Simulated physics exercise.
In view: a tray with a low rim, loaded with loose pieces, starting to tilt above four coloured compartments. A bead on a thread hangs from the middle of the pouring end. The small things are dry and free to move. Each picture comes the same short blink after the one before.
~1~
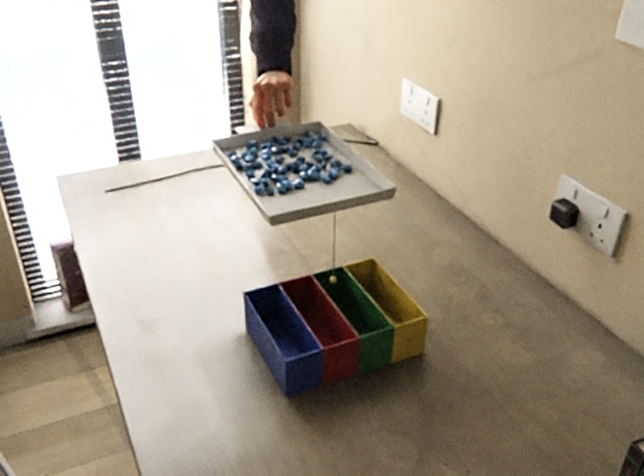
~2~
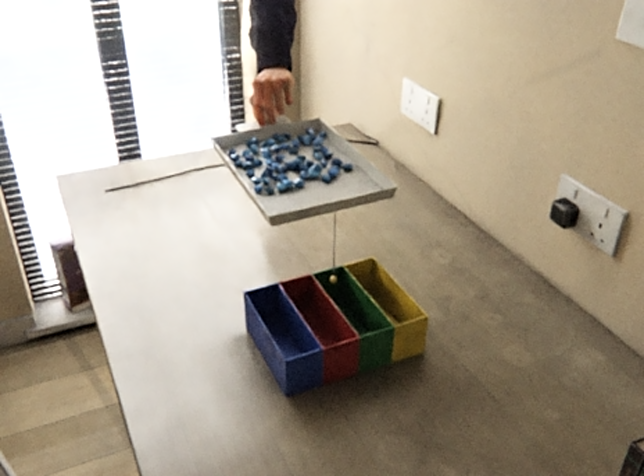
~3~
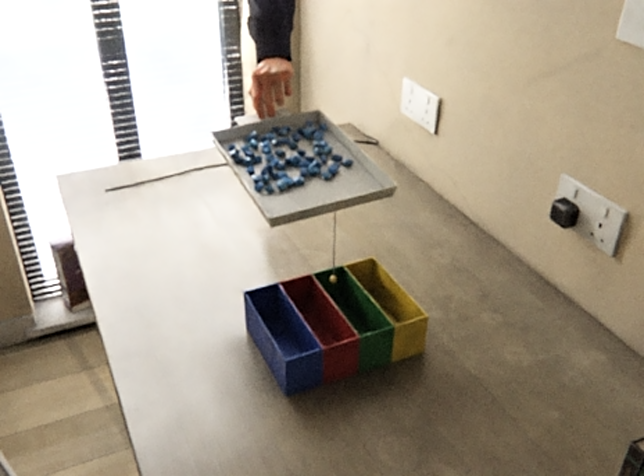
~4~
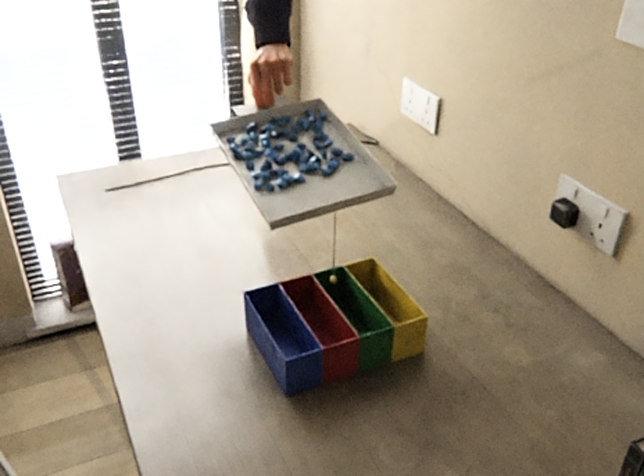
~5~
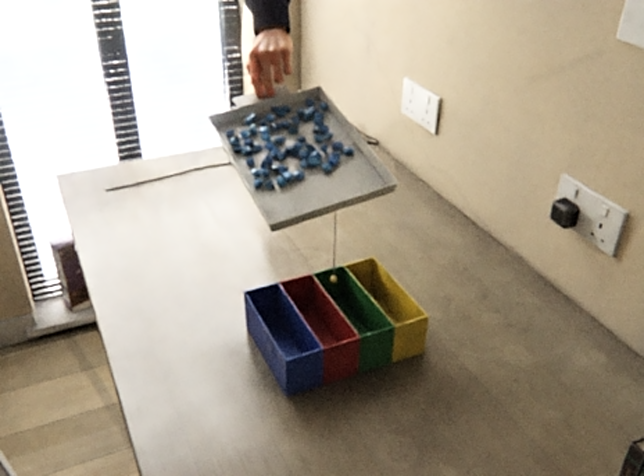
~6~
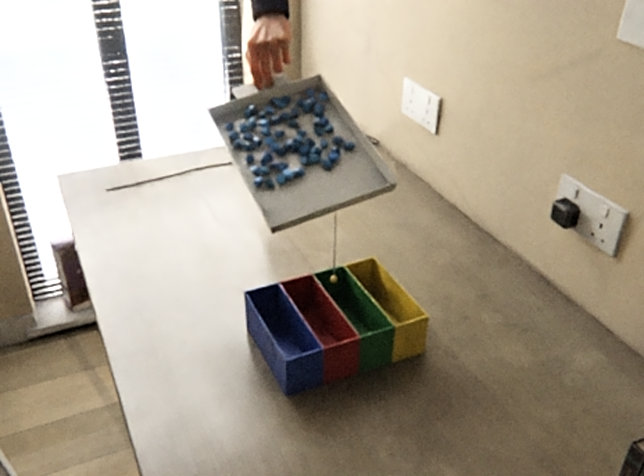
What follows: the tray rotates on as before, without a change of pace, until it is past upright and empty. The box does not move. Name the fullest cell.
The blue cell gets the most.
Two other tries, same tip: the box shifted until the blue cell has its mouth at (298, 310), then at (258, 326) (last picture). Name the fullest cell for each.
First the blue one, then red.
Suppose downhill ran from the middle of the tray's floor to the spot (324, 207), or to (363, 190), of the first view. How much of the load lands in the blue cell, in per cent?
In turn 20 and 0 in a hundred.
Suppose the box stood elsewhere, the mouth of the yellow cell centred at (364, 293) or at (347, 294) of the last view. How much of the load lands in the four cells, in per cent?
Roughly 100 per cent, and 100 per cent.
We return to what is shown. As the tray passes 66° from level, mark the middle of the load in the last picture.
Near (284, 209).
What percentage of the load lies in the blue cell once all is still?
Close to 70 per cent.
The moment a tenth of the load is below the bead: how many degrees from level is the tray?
Near 75 degrees.
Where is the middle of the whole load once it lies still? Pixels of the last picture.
At about (289, 346).
Soon, tray tipped steeply; nearly all on the tray; a small part falling or outside the box.
A while on, tray tipped past a quarter turn; a small part on the tray; about half in the blue cell; a small part in the red cell; a stray few in the green cell; about a quarter falling or outside the box.
Towards the end, tray tipped past a quarter turn; about two thirds in the blue cell; about a quarter in the red cell; a stray few in the green cell; a small part falling or outside the box.
Finally, tray tipped past a quarter turn; about two thirds in the blue cell; about a quarter in the red cell; a stray few in the green cell; none in the yellow cell; a small part outside the box.
